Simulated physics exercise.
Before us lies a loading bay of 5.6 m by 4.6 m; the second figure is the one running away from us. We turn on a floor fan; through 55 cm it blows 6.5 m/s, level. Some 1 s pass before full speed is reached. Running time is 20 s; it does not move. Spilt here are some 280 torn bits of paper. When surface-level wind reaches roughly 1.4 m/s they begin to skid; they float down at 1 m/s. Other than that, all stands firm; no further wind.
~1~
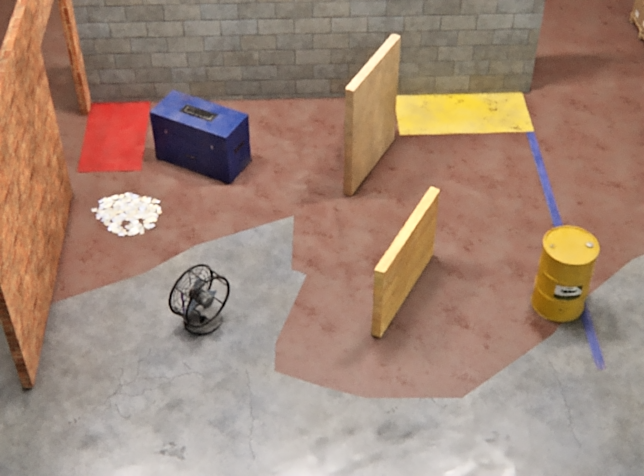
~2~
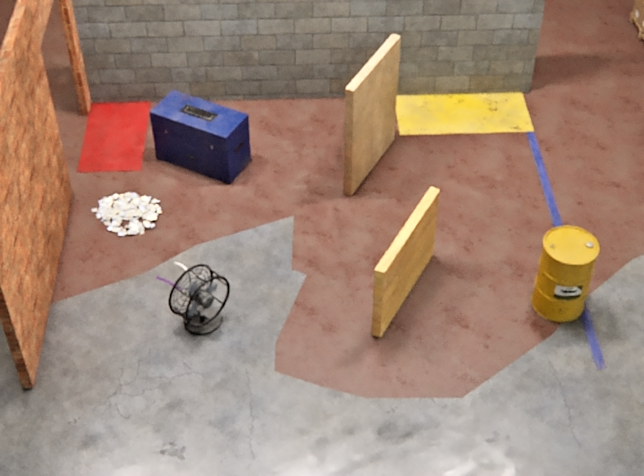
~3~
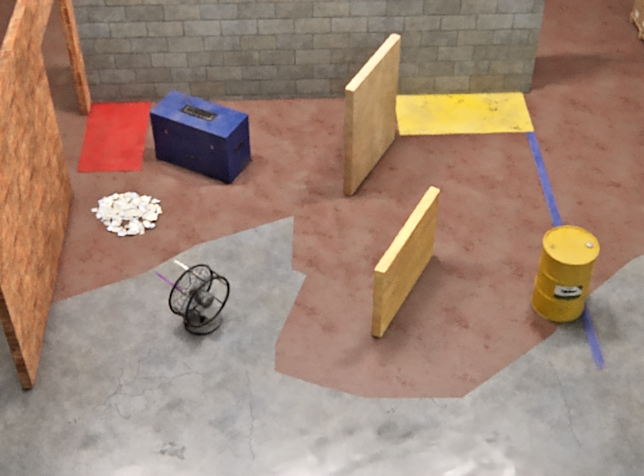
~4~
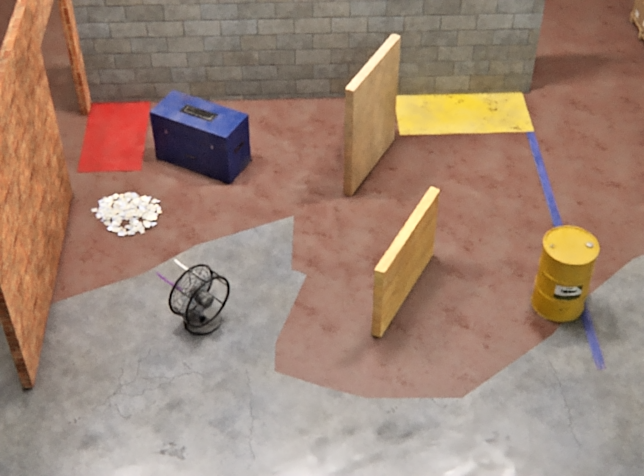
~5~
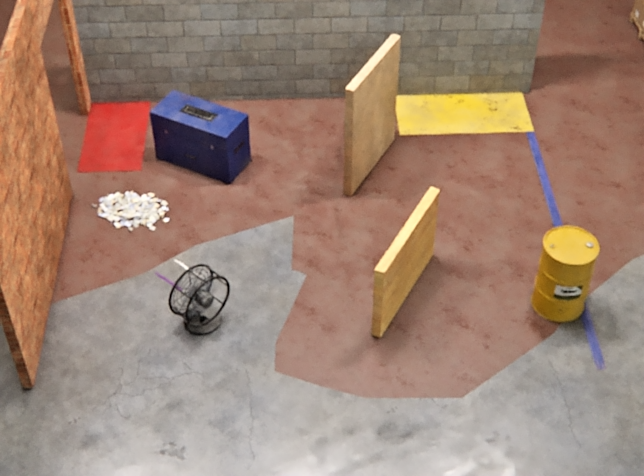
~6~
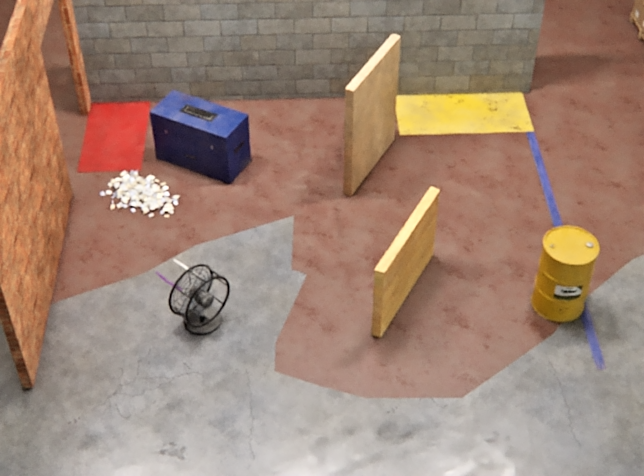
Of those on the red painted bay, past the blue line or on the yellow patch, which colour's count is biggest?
The count is biggest for yellow.
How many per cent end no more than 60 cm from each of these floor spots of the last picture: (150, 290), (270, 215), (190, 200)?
First spot near 0 %, second near 0 %, third near 25 %.
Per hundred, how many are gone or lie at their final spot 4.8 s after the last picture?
Near 20 %.
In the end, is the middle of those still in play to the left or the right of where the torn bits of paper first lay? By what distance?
Shift: Toward the right-hand side, approx. 2.4 m.
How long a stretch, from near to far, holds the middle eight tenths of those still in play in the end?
That comes to close to 2.0 m, I reckon.
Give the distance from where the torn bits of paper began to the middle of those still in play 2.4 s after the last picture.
My estimate is about 1.6 m.
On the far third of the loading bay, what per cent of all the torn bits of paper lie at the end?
I'd put it at about 70 percent.
Then, 2.4 s after the last picture, 0 % are on the yellow patch, 0 % past the blue line and 4 % on the red painted bay; the middle of those still in play is near (156, 129); 19 % have settled or left.
Then, 4.8 s after the last picture, 1 % are on the yellow patch, 0 % past the blue line and 2 % on the red painted bay; the middle of those still in play is near (179, 113); 20 % have settled or left.
Then, 9.4 s after the last picture, 17 % are on the yellow patch, 1 % past the blue line and 0 % on the red painted bay; the middle of those still in play is near (293, 111); 23 % have settled or left.
Then, 18.4 s after the last picture, at the end, 32 % are on the yellow patch, 4 % past the blue line and 0 % on the red painted bay; the middle of those still in play is near (335, 110).
